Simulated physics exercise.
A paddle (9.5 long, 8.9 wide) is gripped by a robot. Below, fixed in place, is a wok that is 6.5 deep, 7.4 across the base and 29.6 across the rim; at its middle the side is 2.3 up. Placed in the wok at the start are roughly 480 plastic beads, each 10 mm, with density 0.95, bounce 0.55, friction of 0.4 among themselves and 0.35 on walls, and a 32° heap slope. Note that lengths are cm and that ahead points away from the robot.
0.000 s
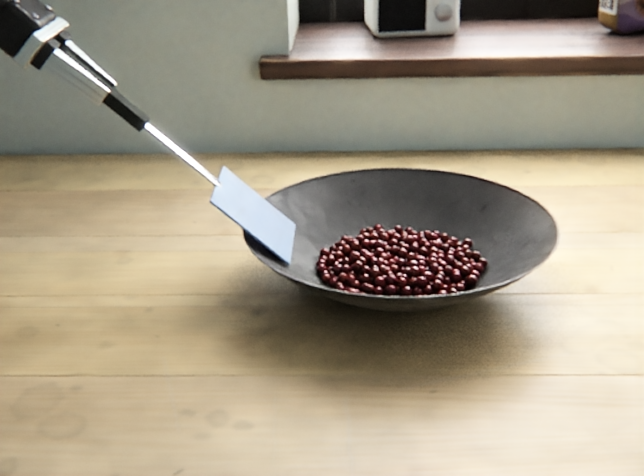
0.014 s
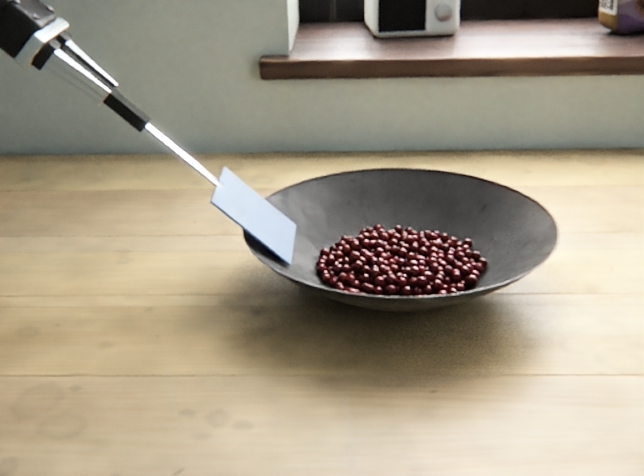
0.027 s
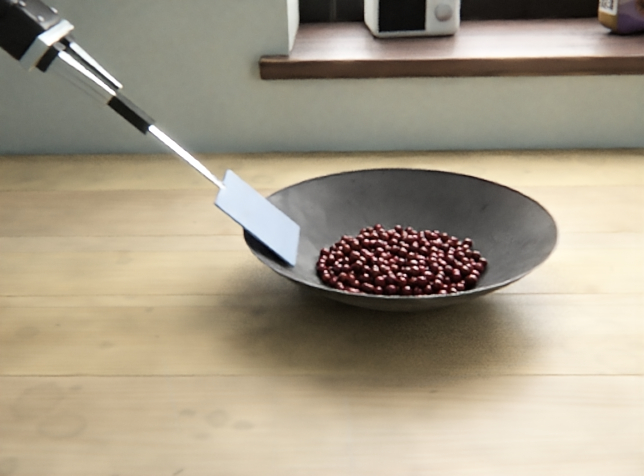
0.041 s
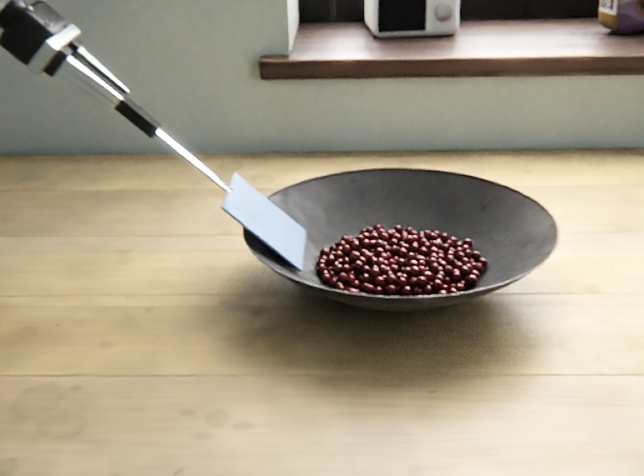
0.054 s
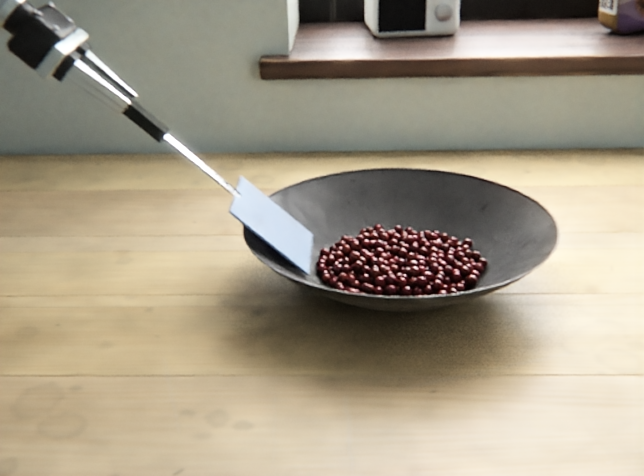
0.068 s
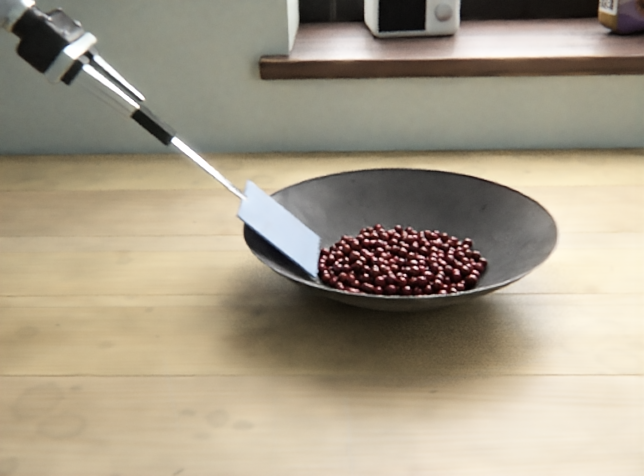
In this clip, a robot arm holds a pale blue paddle at the left side of a dark wok containing a heap of dark red beads; the paddle stays still briefly, then slides slightly down and right to the heap's edge.
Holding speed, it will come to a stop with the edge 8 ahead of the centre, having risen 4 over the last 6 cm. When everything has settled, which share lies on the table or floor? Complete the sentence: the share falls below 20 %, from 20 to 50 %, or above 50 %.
The share falls below 20 %.
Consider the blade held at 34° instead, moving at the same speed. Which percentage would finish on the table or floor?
My guess is close to 0 per cent.
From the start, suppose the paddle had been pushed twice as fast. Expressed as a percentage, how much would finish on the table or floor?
In that case some 25 per cent.
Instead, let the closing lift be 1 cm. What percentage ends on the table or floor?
You'd expect near 0 percent of it there.
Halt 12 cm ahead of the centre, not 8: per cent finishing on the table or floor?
That would give close to 25 per cent.
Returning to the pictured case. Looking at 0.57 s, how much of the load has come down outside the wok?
It is near 0 percent.
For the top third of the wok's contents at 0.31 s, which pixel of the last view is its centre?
(477, 237).
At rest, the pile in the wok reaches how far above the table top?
6.5 cm.
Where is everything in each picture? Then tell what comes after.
The paddle top edge at (217, 183), sloping 43°; upper third of the load around (396, 259), from x 320 to 485, top at y 230; 483 in the wok, in the first frame.
The paddle top edge at (217, 184), sloping 43°; upper third of the load around (396, 259), from x 320 to 485, top at y 230, in the second frame.
The paddle top edge at (221, 186), sloping 43°; upper third of the load around (396, 259), from x 320 to 485, top at y 230, in the third frame.
The paddle top edge at (228, 189), sloping 43°; upper third of the load around (396, 259), from x 320 to 485, top at y 230, in the fourth frame.
The paddle top edge at (235, 193), sloping 43°; upper third of the load around (396, 259), from x 320 to 485, top at y 230, in the fifth frame.
The paddle top edge at (243, 197), sloping 43°; upper third of the load around (396, 259), from x 320 to 485, top at y 230; 483 in the wok, in the sixth frame.
After 0.19 s, sloping 43°, highest piece 4 above the table; 483 in the wok.
After 0.31 s, sloping 43°, highest piece 6 above the table; 483 in the wok.
After 0.57 s, sloping 43°, highest piece 7 above the table; 473 in the wok, 5 on the table or floor, 5 on the blade or in flight.
After 1.62 s, sloping 43°, highest piece 6 above the table; 471 in the wok, 12 on the table or floor.
In the end, 471 in the wok, 12 on the table or floor. That is 2 % on the table or floor.
